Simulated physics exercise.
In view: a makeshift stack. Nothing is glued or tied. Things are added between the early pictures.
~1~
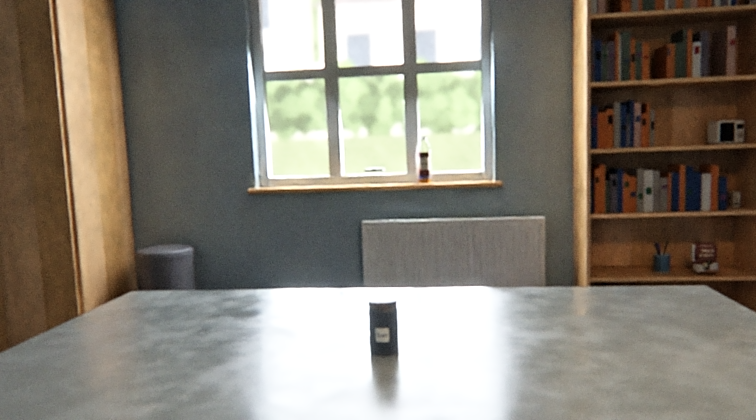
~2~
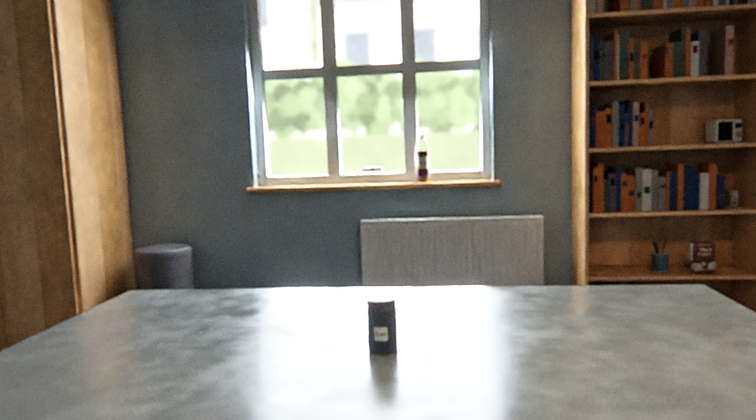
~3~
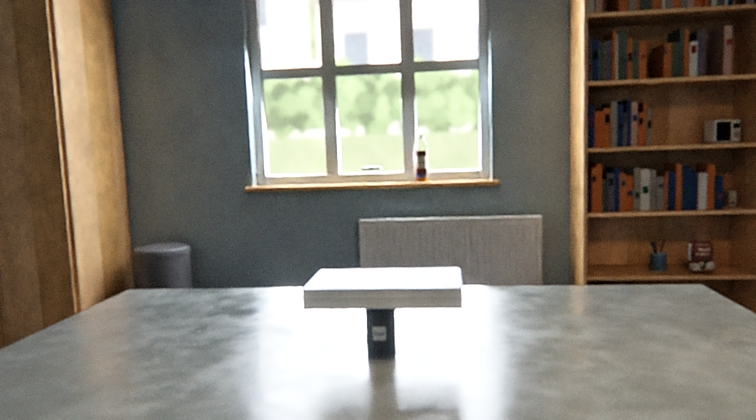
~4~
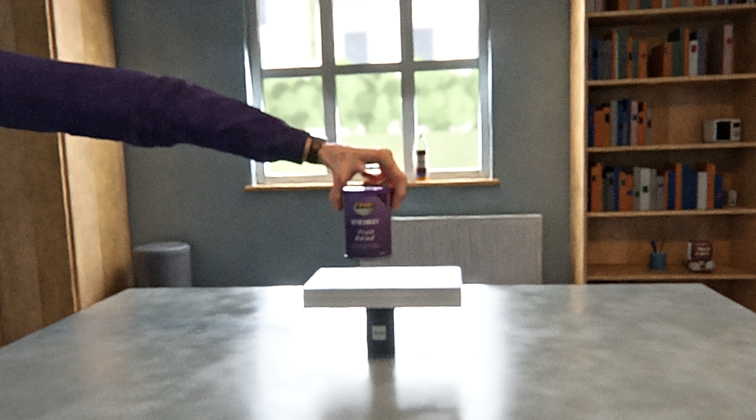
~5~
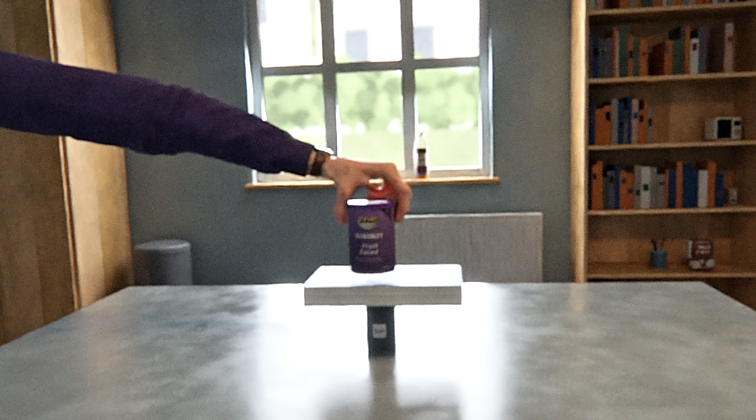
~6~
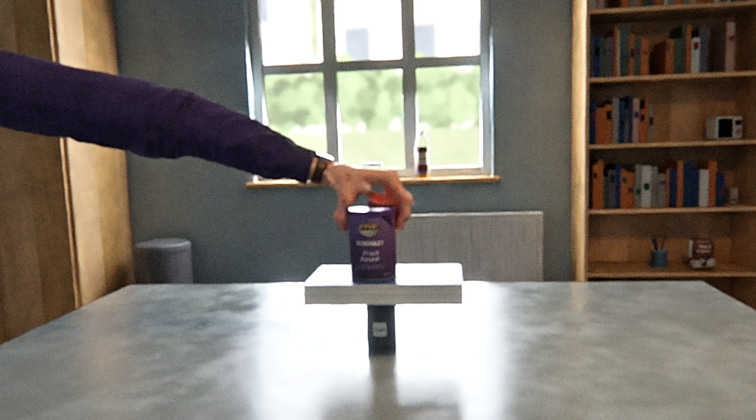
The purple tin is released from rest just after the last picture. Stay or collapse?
In the end the stack stays up.
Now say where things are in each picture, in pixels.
In the first frame, the last thing is not in view yet.
In the second frame, the last thing is not in view yet.
In the third frame, the last thing is not in view yet; blue book (386, 288).
The fourth frame shows coming down; purple tin (368, 223); blue book (386, 287).
The fifth frame shows coming down; purple tin (372, 236); blue book (386, 285).
The sixth frame shows set down, still held; purple tin (373, 243); blue book (387, 284).
Then, 0.50 s on from there, no change.
Then, 1.30 s on from there, purple tin resting near (373, 244).
Then, 2.10 s on from there, purple tin resting near (372, 244).
In the end, all 3 unmoved. At the end, from the last picture's camera, purple tin near (372, 244). The stack keeps its balance.
